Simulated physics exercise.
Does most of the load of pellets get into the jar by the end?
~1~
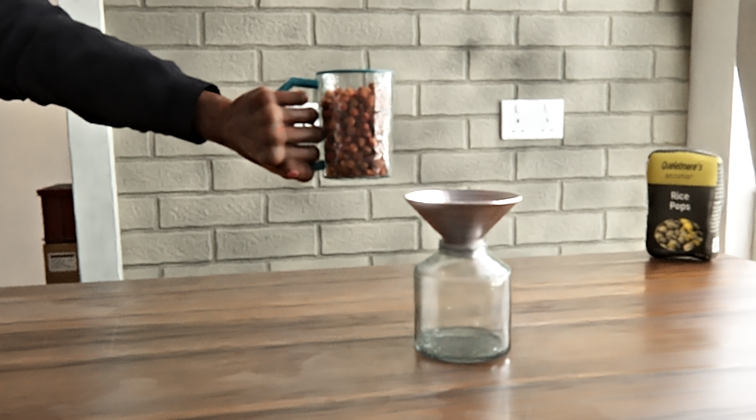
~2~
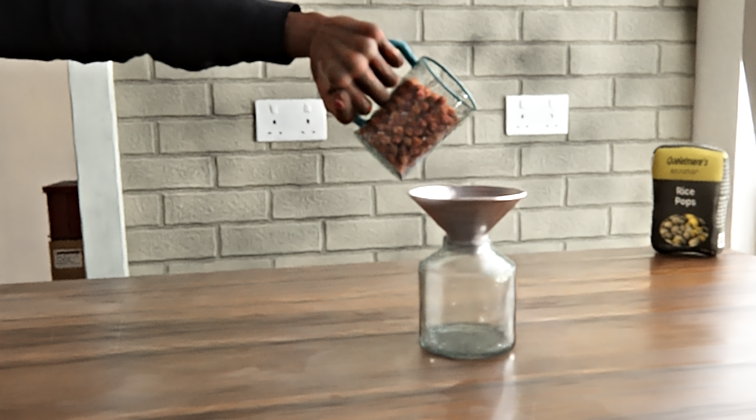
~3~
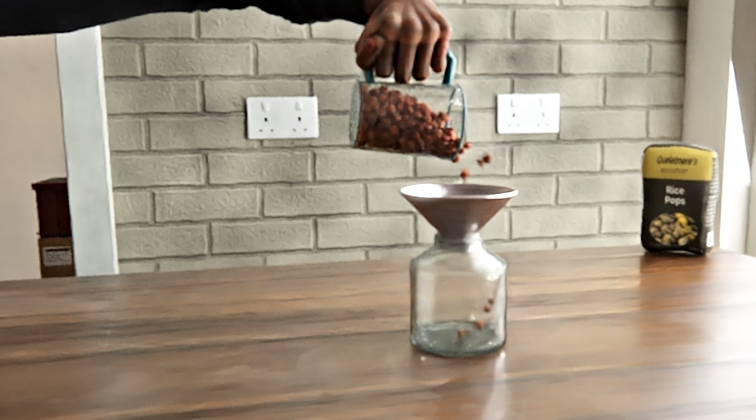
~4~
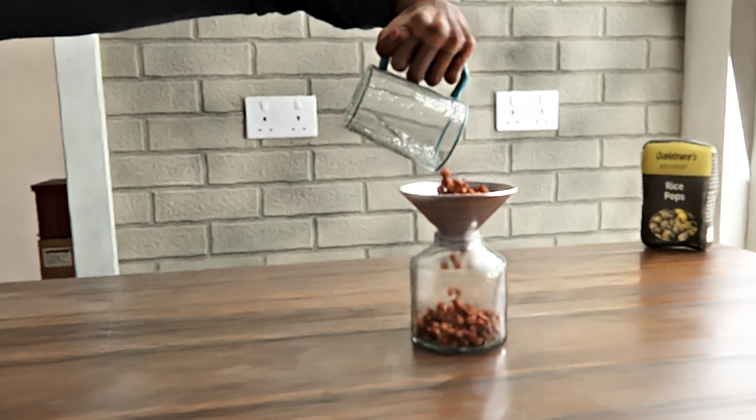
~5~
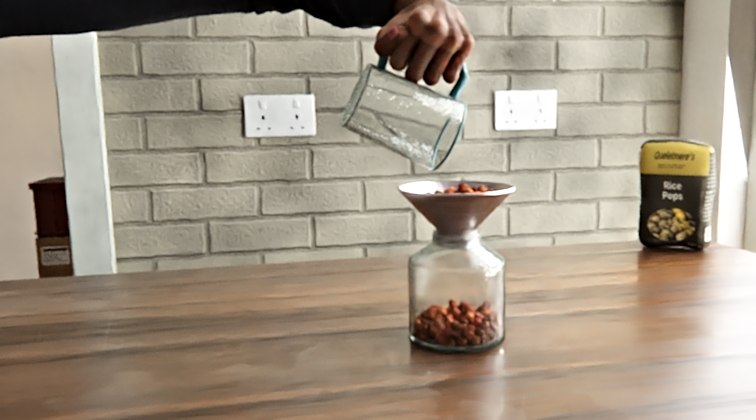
Yes, the bulk of the pellets ends up in the jar. A part stays behind in the funnel, and hardly any are spilt outside.
